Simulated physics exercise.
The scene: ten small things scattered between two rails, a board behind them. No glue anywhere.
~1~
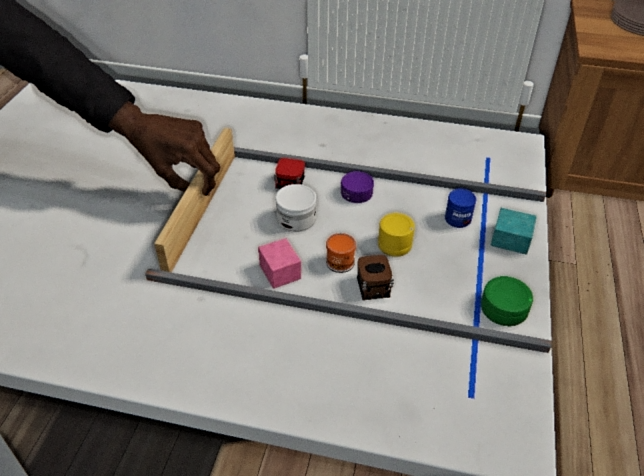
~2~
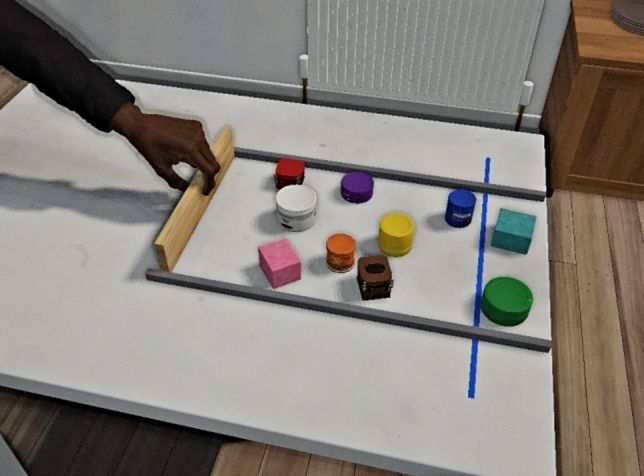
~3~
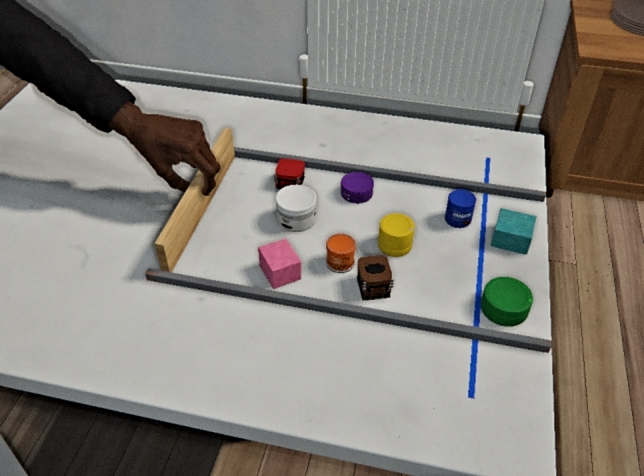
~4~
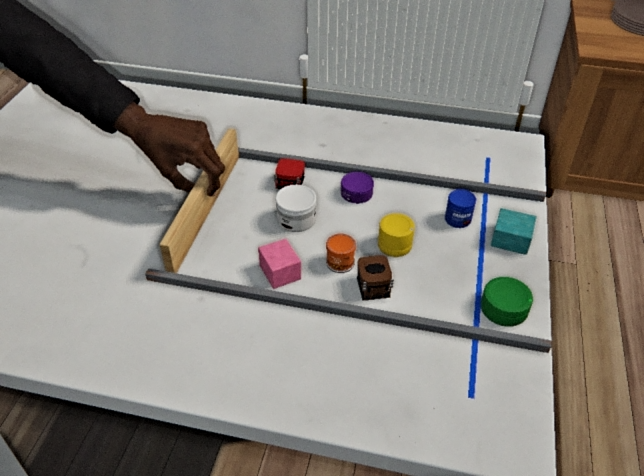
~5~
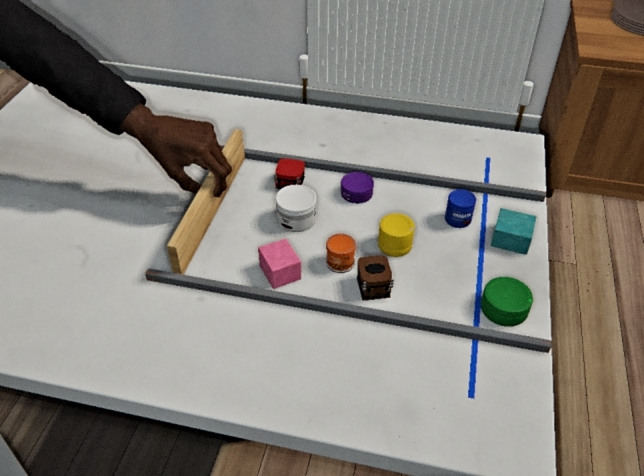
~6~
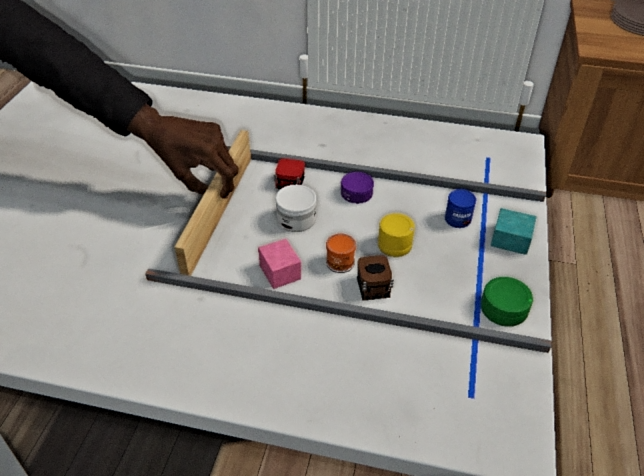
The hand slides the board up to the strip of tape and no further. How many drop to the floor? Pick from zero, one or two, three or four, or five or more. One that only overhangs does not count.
The number that fall off is one or two.
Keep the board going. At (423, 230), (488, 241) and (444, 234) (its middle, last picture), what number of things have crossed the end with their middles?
In that order 0, 1 and 0.
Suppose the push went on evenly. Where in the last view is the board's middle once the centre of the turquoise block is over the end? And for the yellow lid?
Its middle is around (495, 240) and around (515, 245).
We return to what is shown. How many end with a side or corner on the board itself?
The number is 5.
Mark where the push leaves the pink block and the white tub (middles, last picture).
Near (496, 309) and (505, 238).
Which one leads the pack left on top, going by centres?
That is the turquoise block.
Soon after, none off yet; turquoise block at rest near (514, 231); green lid at rest near (506, 301); blue tub at rest near (460, 209).
In the end, the number that fall off is one or two; gone, green lid.
